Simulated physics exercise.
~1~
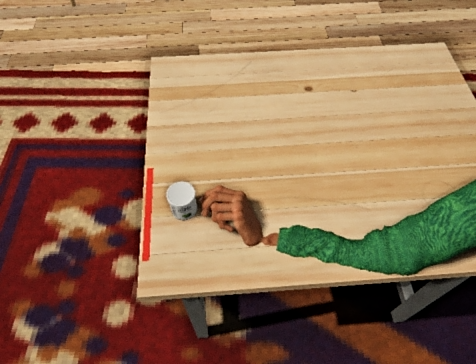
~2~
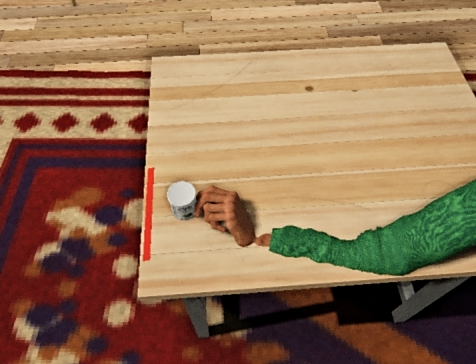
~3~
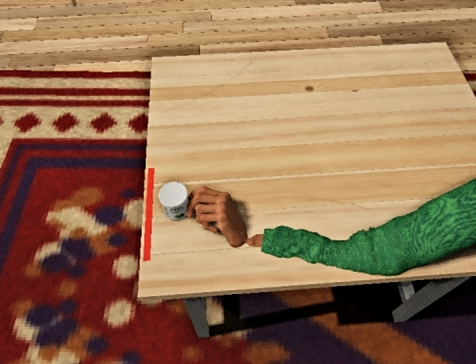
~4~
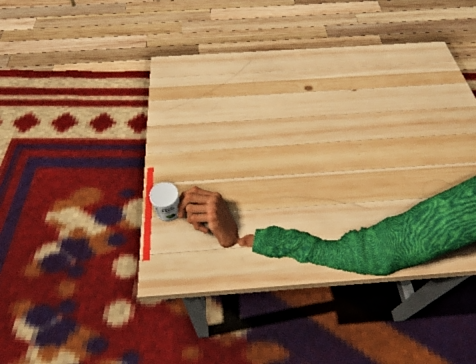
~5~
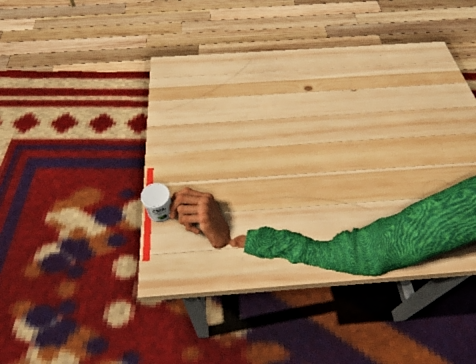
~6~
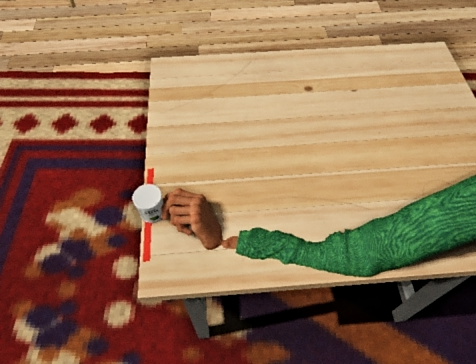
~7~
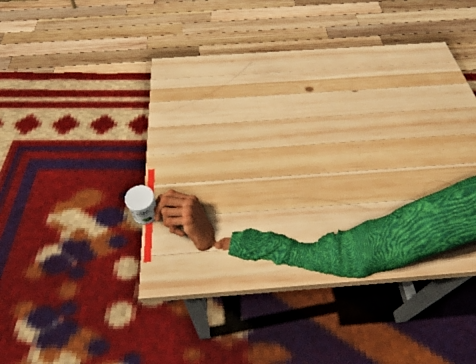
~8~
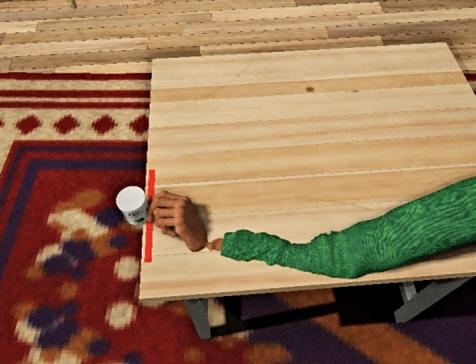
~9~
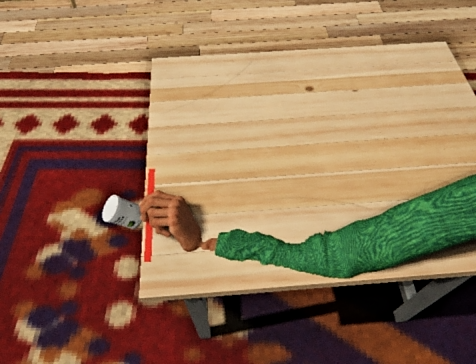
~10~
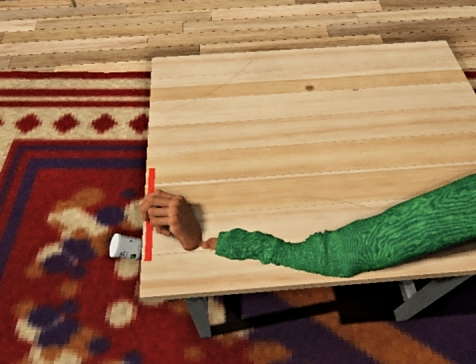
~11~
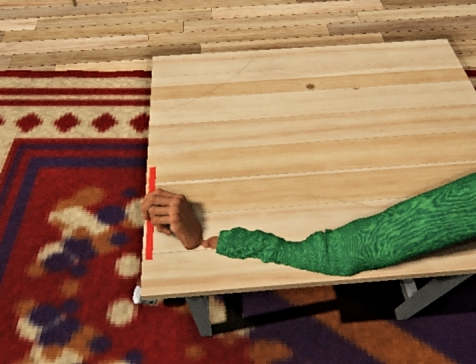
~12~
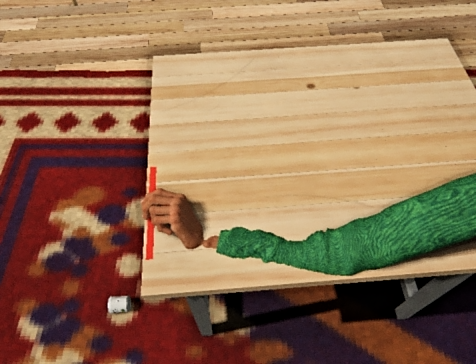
A green-sleeved arm pushes a white tin left past red tape until it falls to the floor.
